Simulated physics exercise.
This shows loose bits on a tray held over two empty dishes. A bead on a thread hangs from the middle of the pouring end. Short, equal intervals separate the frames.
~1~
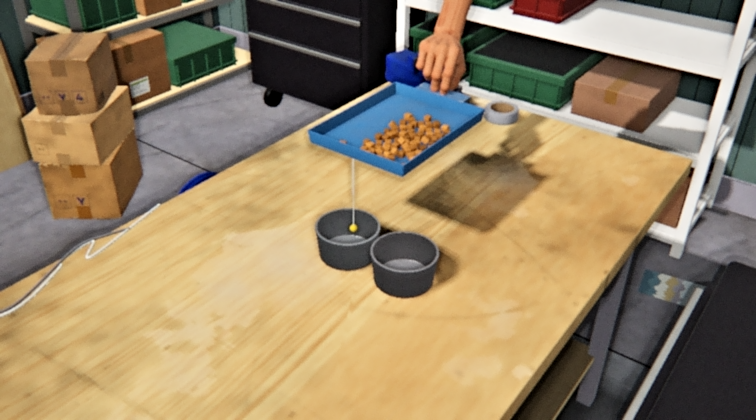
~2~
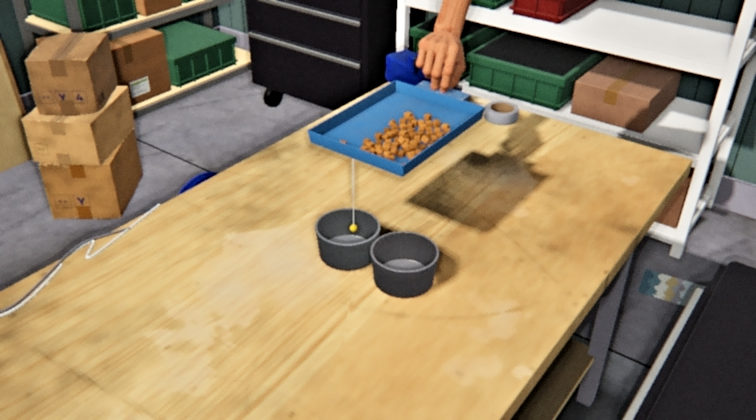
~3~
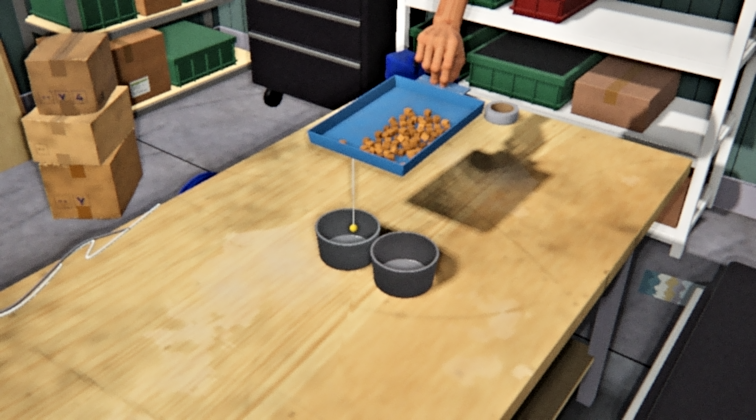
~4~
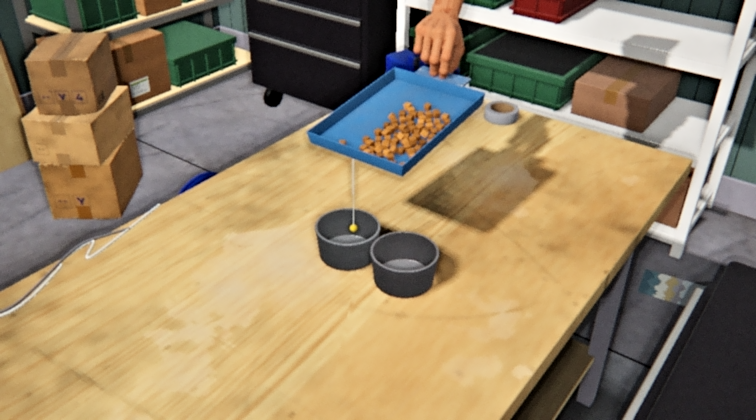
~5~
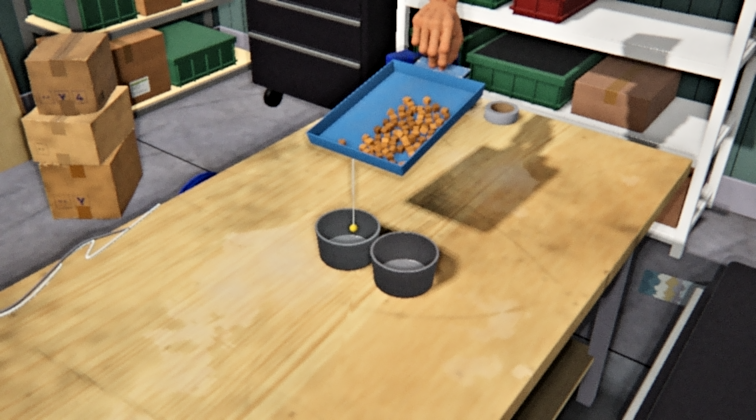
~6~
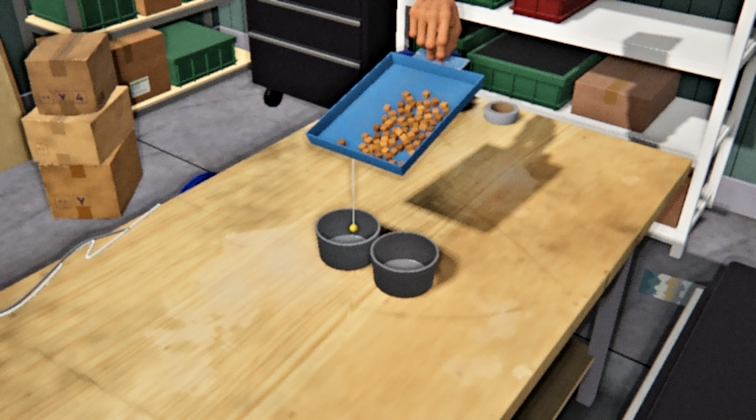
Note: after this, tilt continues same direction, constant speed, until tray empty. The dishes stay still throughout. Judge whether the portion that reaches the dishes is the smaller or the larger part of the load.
It is the smaller part.
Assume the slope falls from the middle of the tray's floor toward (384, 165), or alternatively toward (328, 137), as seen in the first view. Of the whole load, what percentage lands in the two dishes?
It comes to about 20 per cent the first time and about 20 per cent the second.
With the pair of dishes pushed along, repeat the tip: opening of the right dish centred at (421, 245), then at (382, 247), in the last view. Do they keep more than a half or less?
At the first place under half, at the second under half.
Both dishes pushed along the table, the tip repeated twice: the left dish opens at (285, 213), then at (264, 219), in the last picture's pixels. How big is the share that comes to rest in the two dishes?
It comes to near 20 per cent the first time and near 40 per cent the second time.
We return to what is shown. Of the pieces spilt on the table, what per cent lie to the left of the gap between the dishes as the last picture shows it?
90 %, roughly.
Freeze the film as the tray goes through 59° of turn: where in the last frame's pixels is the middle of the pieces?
Mark it at roughly (373, 140) in the final frame.
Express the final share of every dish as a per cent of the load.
Left dish: Roughly 0 per cent; right dish: Roughly 0 per cent.
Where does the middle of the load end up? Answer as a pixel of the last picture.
Last view, centre at rest - approx. (319, 303).
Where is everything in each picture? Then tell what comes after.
Corners of the pouring end (310, 130) and (403, 164), level; middle of the load (406, 143), brown sugar cubes; left dish (328, 252); right dish (385, 279); bead on its thread (354, 228), in the first frame.
Corners of the pouring end (310, 130) and (403, 164), level; middle of the load (406, 142), in the second frame.
Corners of the pouring end (310, 131) and (402, 164), tipped barely, level across its low end; middle of the load (406, 140), in the third frame.
Corners of the pouring end (309, 131) and (402, 164), tipped a little, level across its low end; middle of the load (406, 137), in the fourth frame.
Corners of the pouring end (309, 132) and (401, 165), tipped a little, level across its low end; middle of the load (406, 134), in the fifth frame.
Corners of the pouring end (308, 133) and (400, 165), tipped clearly, level across its low end; middle of the load (405, 132); left dish (328, 252); right dish (385, 279), in the sixth frame.
Just after the last frame, tray tipped steeply; every one on the tray.
A moment on, tray tipped right over; almost all on the tray; just a few outside both; just a few in the air.
Further on, tray tipped past a quarter turn; every one outside both.
When it is over, tray tipped past a quarter turn; not one in the right dish; not one in the left dish; every one outside both.
